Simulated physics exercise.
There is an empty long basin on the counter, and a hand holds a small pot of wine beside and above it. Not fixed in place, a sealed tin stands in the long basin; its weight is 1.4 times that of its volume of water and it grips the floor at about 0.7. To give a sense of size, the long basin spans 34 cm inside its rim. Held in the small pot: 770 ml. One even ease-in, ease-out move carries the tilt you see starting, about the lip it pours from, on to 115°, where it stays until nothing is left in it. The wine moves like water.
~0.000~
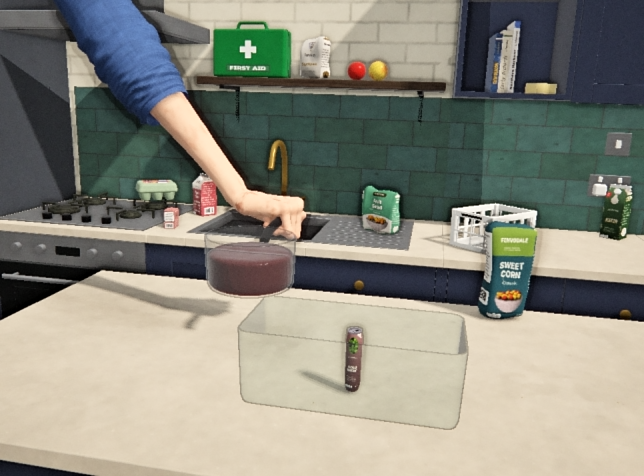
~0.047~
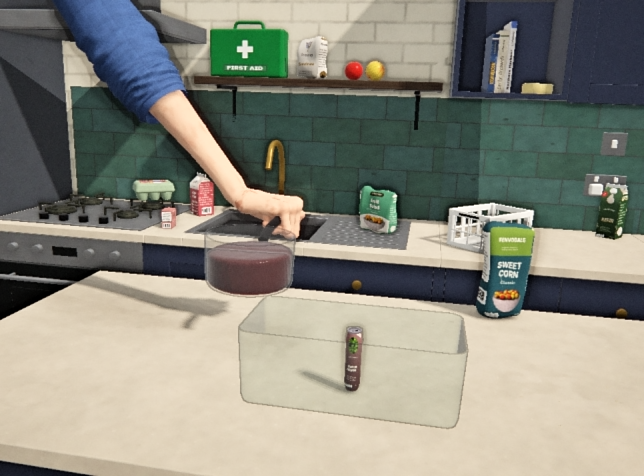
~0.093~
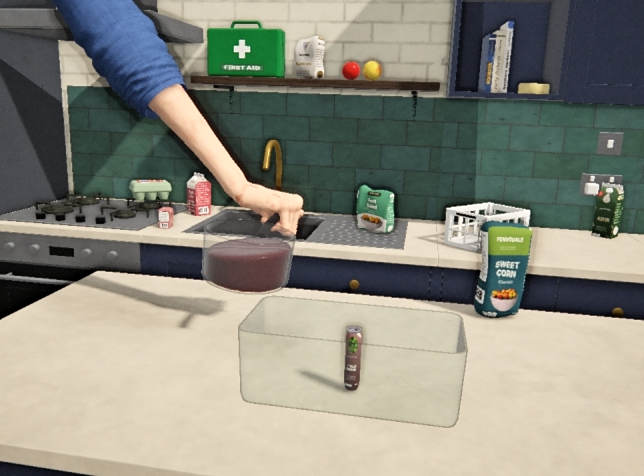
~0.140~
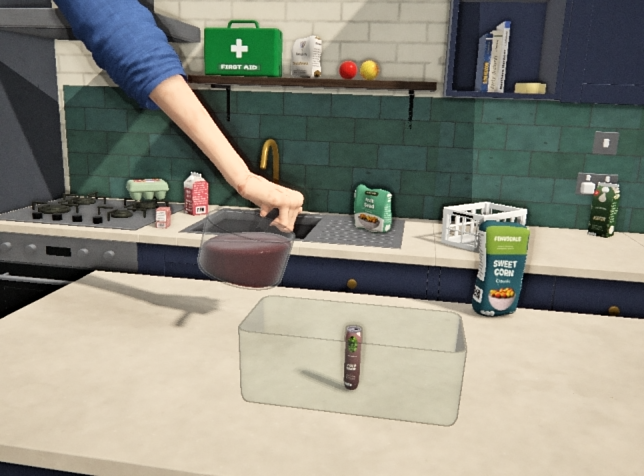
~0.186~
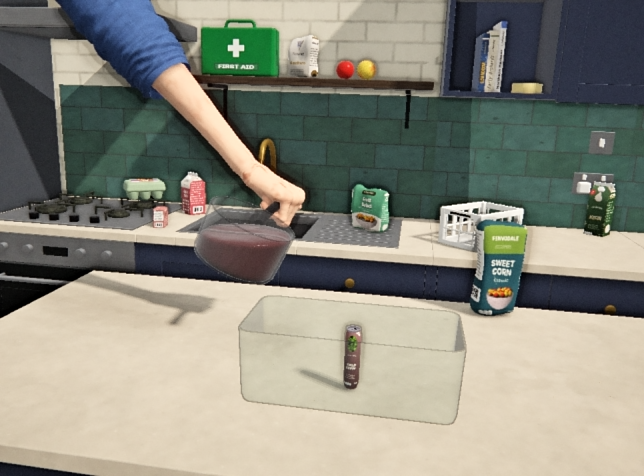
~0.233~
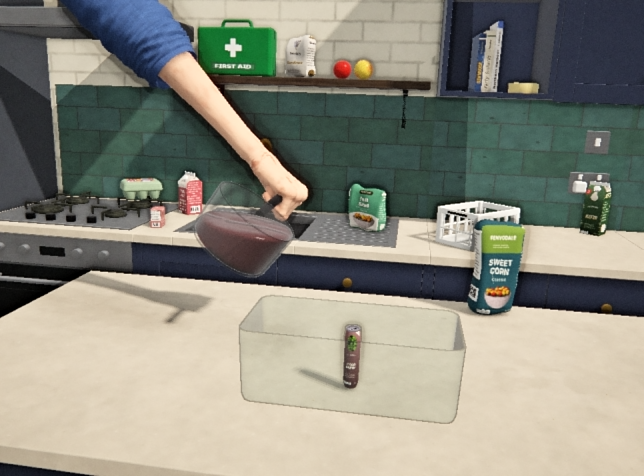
To begin with, a hand holds a small clear pot of dark red wine level, above and to the left of an empty, see-through long basin on a kitchen counter. The hand then tilts the pot to the right, slightly at first and then more steeply, and the wine shifts toward its right rim.
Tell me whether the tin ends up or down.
It does not tilt over.
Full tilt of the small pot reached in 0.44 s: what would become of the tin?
Result: Tin tipped over.
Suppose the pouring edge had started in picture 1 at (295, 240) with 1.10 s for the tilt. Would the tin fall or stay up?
Result: Tin tipped over.
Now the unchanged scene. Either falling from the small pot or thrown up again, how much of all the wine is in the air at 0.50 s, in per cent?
Near 52 per cent at that moment.
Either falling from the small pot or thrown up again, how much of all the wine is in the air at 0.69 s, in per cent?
Around 14 per cent of the liquid is in flight.
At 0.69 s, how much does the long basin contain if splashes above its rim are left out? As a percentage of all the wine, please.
That comes to about 84 percent.
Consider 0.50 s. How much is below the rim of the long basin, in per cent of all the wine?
Fraction in basin: Approx. 5%.
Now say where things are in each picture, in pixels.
It leans 0°; its right rim is at (294, 240); the wine meets the walls at (212, 248) and (293, 255); the long basin's rim runs from (252, 313) to (465, 335); the tin's top is at (355, 333), in the first picture.
It leans 2°; its right rim is at (294, 240); the wine meets the walls at (211, 248) and (292, 253), in the second picture.
It leans 7°; its right rim is at (294, 240); the wine meets the walls at (209, 246) and (291, 248), in the third picture.
It leans 14°; its right rim is at (293, 240); the wine meets the walls at (207, 240) and (291, 243), in the fourth picture.
It leans 25°; its right rim is at (293, 240); the wine meets the walls at (204, 229) and (292, 237), in the fifth picture.
It leans 37°; its right rim is at (292, 240); the wine meets the walls at (204, 213) and (291, 233), in the sixth picture.
After 0.50 s the tilt is 105° and 43 per cent is still to pour; the tin stands where it began.
After 0.69 s the tilt is 115° and 2 per cent is still to pour; the tin stands where it began.
After 0.89 s the tilt is 115° and 0 per cent is still to pour; the tin stands where it began.
After 1.11 s the tilt is 115° and 0 per cent is still to pour; the tin stands where it began.
In the end the tin stands where it began.
